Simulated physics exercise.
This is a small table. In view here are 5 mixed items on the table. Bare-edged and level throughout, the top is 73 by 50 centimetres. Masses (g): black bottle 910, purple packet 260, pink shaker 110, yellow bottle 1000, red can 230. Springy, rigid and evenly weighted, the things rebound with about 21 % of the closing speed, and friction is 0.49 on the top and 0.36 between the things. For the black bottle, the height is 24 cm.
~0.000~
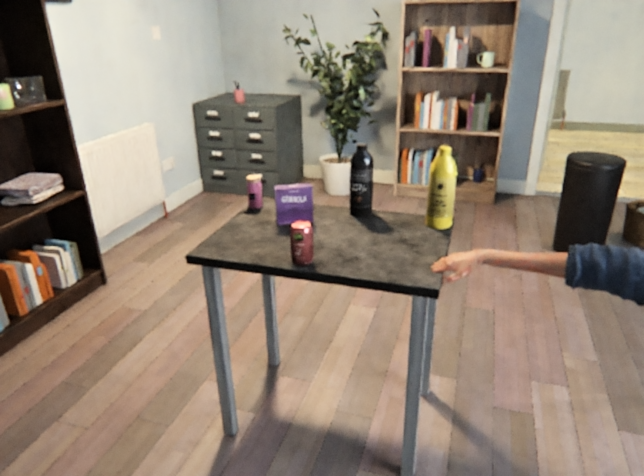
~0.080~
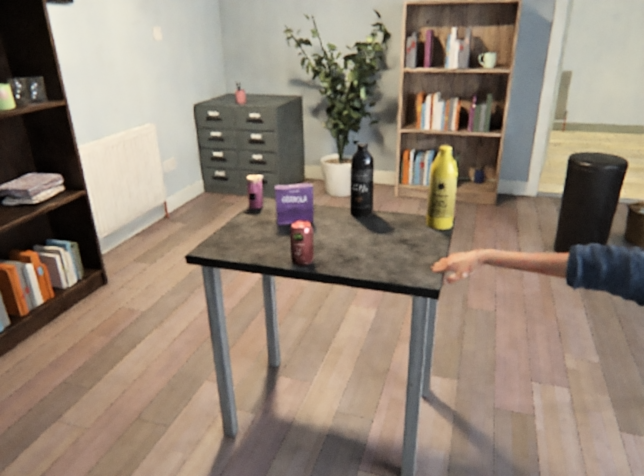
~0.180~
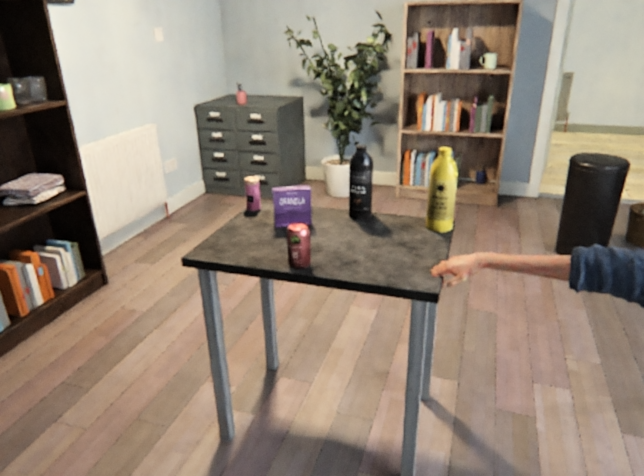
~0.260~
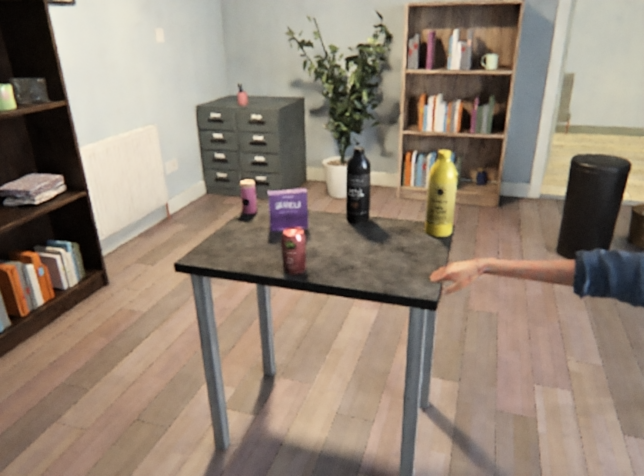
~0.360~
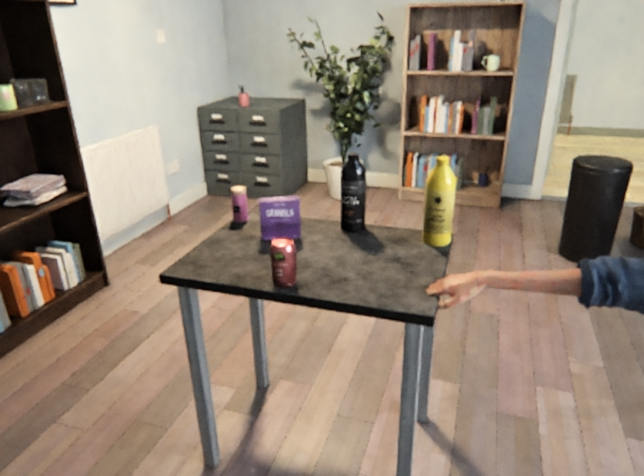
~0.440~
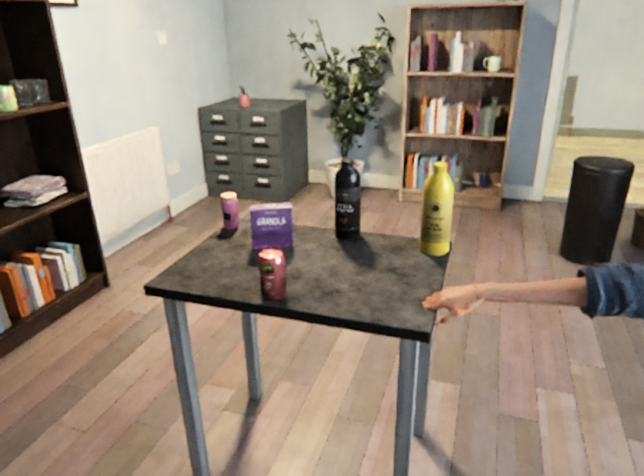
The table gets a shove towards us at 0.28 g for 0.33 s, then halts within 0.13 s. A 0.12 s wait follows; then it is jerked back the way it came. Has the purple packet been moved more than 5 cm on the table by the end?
Yes.
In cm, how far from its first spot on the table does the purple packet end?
About 9 cm.
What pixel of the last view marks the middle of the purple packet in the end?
Roughly (301, 226).
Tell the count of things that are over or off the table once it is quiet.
The number is 4.
After 0.64 s, table shifted 21 cm; purple packet 71° off upright near (270, 246); pink shaker 50° off upright; black bottle 33° off upright.
After 0.74 s, table shifted 20 cm; purple packet on its side near (273, 254); black bottle 62° off upright; yellow bottle 55° off upright.
After 1.14 s, purple packet on its side near (301, 226); black bottle on its side; yellow bottle on its side.
In the end (4.5 s), toppled on the table, black bottle, purple packet, pink shaker and yellow bottle; red can under 5 cm from the start. At the end, from the last picture's camera, purple packet near (301, 226).
